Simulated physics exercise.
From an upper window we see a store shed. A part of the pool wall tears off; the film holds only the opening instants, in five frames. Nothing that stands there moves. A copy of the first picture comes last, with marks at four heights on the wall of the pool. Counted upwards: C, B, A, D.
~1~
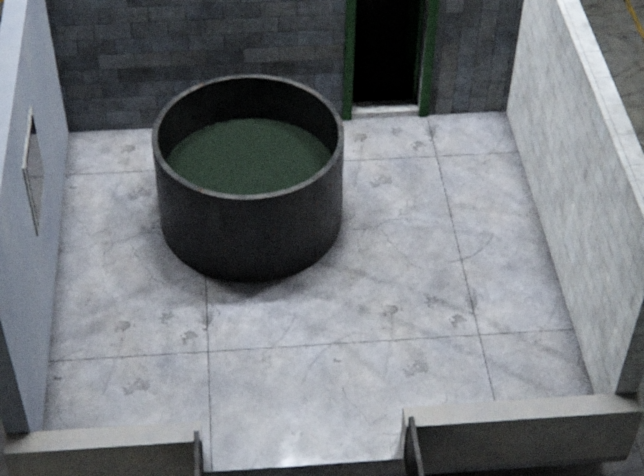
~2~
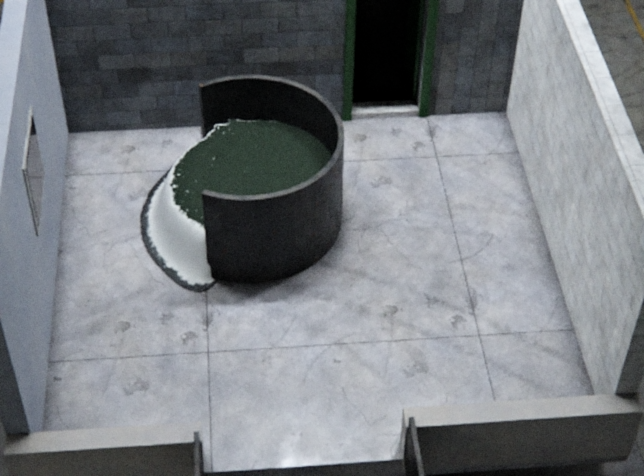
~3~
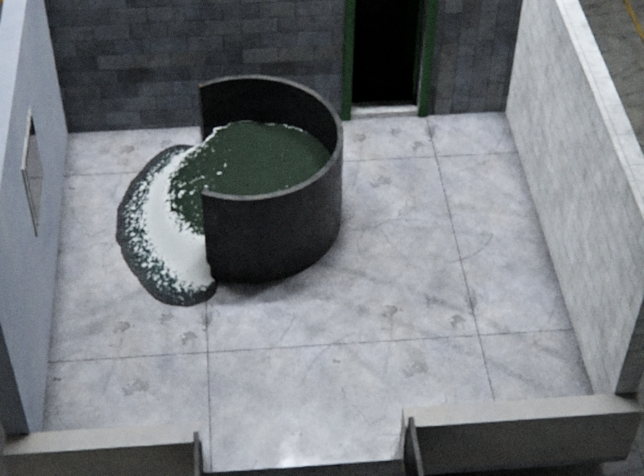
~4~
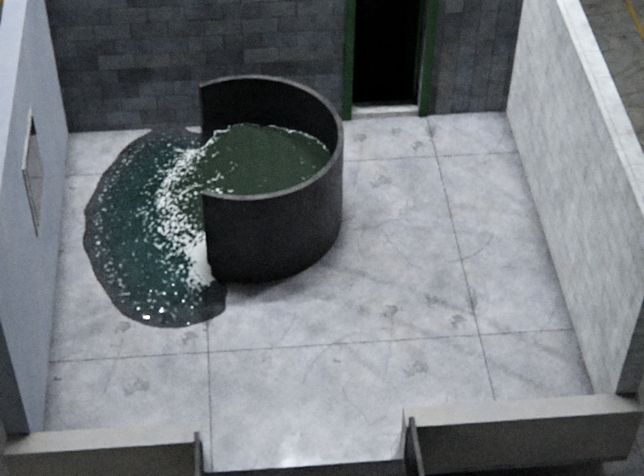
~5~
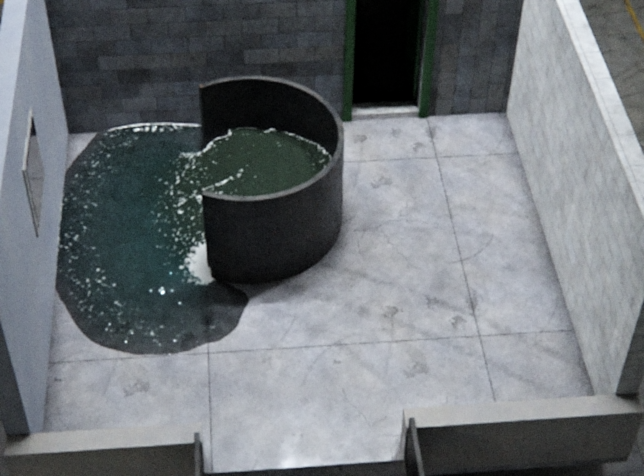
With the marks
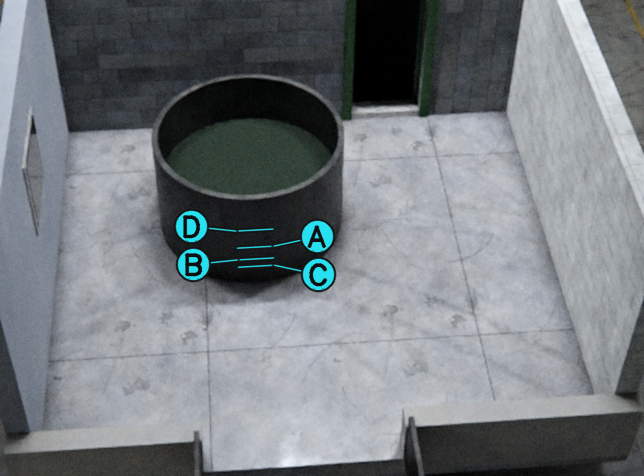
Store shed seen from above, with the left side of a round dark pool opening and water spreading across the pale floor.
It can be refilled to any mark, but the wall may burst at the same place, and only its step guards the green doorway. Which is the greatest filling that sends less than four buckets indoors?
The answer is mark D.
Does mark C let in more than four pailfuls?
No.
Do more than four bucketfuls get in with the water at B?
No, that is safe.
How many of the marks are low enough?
All of the four.
On the marked copy, A at (255, 247); B at (255, 258); C at (256, 266); D at (254, 230); from the bottom up C, B, A, D.
For mark A, nothing gets over.
For mark B, nothing gets over.
For mark C, nothing gets over.
For mark D, a bucket or two gets in.
